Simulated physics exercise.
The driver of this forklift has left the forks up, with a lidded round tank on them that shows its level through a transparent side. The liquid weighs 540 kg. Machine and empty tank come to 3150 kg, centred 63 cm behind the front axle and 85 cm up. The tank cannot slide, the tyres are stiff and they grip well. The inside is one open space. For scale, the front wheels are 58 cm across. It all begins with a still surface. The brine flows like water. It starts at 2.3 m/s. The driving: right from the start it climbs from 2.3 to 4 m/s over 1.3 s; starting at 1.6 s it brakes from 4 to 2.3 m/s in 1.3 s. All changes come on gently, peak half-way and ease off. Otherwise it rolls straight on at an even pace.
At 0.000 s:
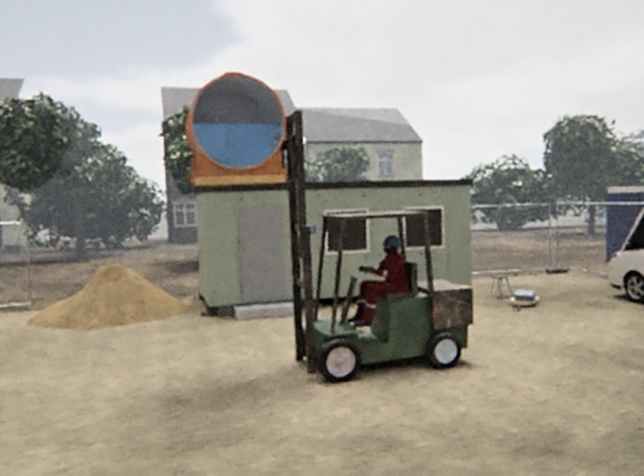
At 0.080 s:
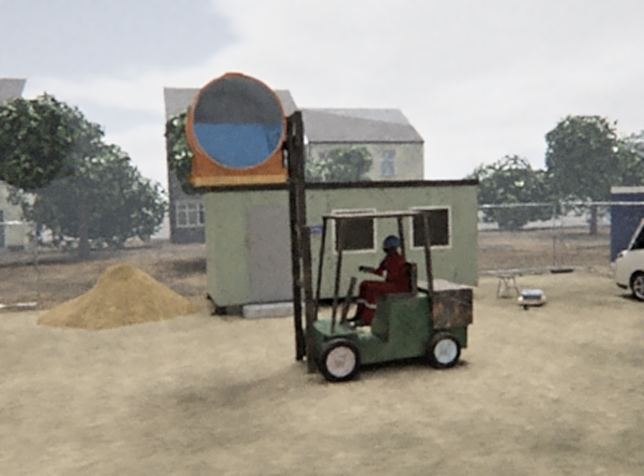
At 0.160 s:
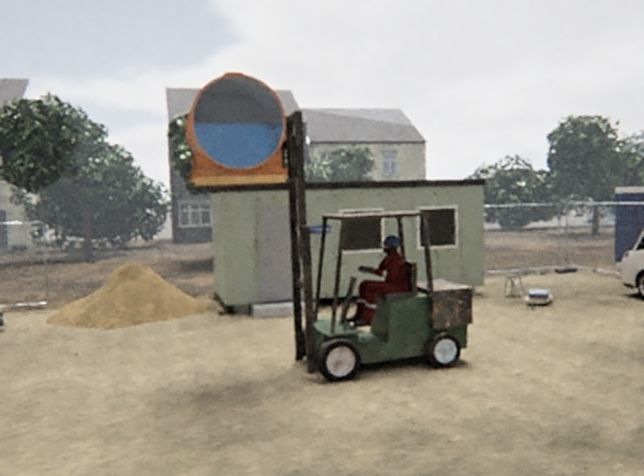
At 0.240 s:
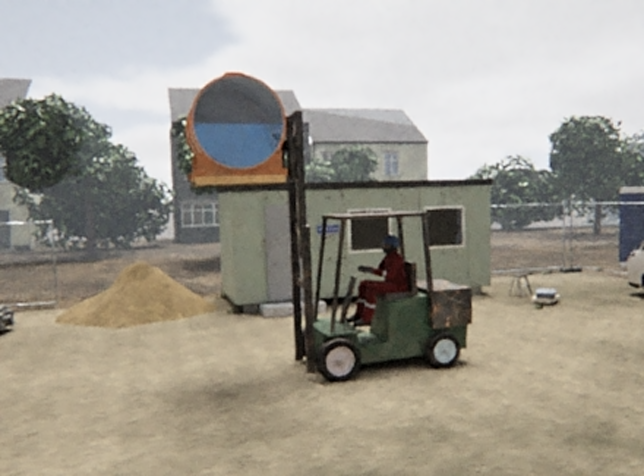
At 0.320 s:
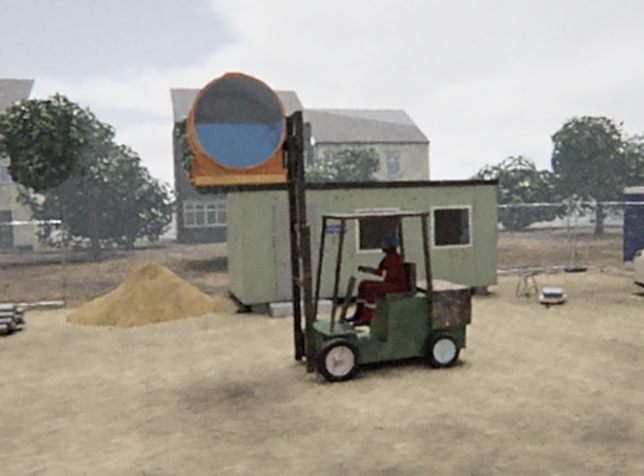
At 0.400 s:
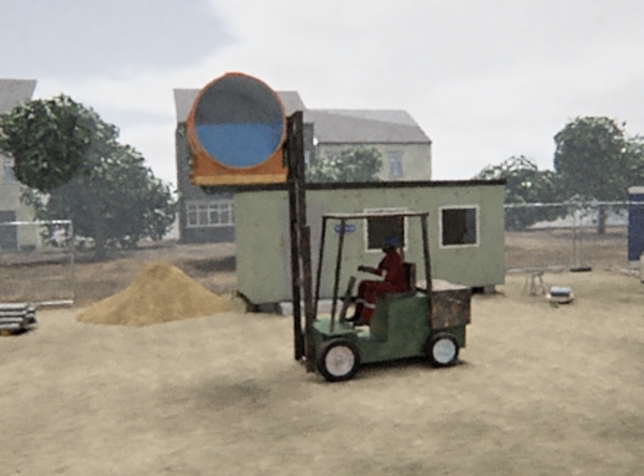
A driver in red clothing and a blue helmet sits in a green forklift on a sandy yard, seen from the side, with a pale green cabin, sand pile, trees and houses behind. At left, its raised forks hold an orange-framed round tank, partly filled with blue liquid. The forklift rolls left as the camera keeps pace, the background slides right, and the liquid's surface tilts slightly.
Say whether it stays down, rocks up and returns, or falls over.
In the end it stays planted.
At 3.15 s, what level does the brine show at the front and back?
About 52 cm in front and 52 cm behind.
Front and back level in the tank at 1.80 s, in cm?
Front 64 cm, back 40 cm.
After 0.90 s the lean is 1° nose up, wheels down; the liquid stands 68 cm at the back and 37 cm at the front.
After 1.80 s the lean is 0°, wheels down; the liquid stands 39 cm at the back and 65 cm at the front.
After 3.15 s the lean is 0°, wheels down; the liquid stands 52 cm at the back and 51 cm at the front.
After 5.89 s no wheel has left the ground; at worst the lighter axle bore 4 per cent of the weight.
